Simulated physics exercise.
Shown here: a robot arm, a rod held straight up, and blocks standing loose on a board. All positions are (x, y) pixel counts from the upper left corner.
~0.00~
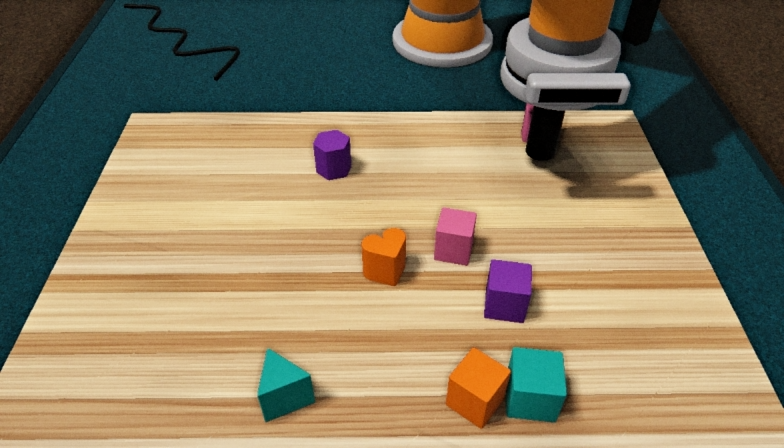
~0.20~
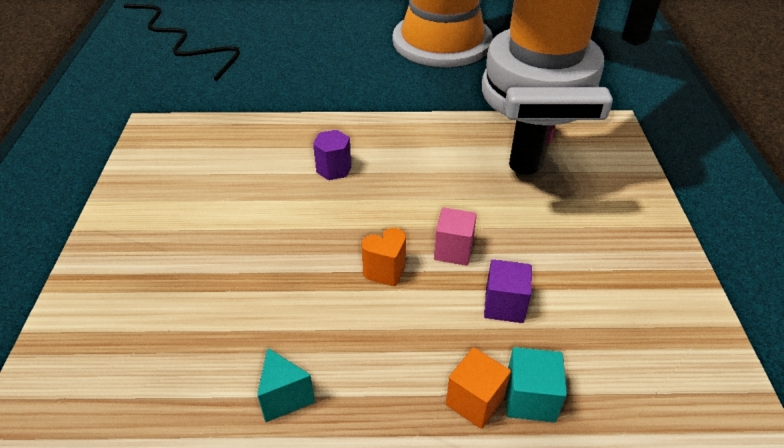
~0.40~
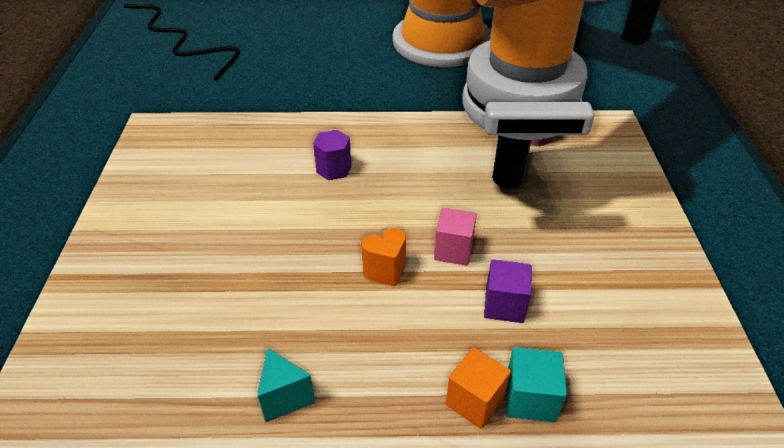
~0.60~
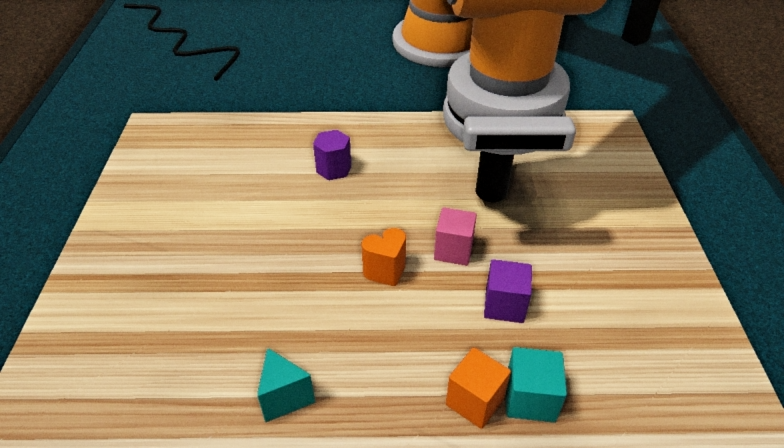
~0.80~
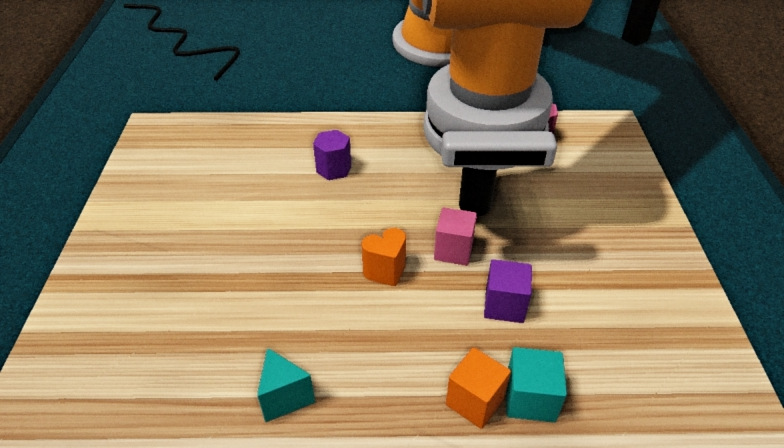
An orange and grey robot arm holds a short black rod upright over the far right of a pale wooden board, seen from above at a fixed angle. A purple hexagonal block sits at the back, an orange heart, pink block and purple cube near the middle, and a teal triangle, orange cube and teal cube in front. The arm moves the rod steadily forward and left, close behind the pink block, while the blocks stay still.
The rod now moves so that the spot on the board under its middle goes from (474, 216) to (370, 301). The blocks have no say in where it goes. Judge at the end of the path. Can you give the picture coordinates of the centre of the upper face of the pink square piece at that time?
Its top centre is at about (444, 256).
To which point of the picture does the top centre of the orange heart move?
Top centre: (328, 262).
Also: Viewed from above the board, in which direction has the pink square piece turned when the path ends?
Short answer: Counterclockwise.
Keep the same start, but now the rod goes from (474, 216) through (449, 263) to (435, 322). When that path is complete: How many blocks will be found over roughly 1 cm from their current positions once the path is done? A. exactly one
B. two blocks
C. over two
Correct choice: A.
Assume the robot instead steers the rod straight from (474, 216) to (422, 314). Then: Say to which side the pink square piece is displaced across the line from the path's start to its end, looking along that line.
It gets pushed right.
On the path given first. One third of the way, rod (443, 232); pink square piece (447, 239), turned 25° anticlockwise.
Two thirds of the way, rod (409, 260); orange heart (369, 250); pink square piece (444, 256), turned 55° anticlockwise.
At the end, rod (370, 291); orange heart (328, 262), turned 65° clockwise; pink square piece (444, 256), turned 55° anticlockwise; purple square piece in place.
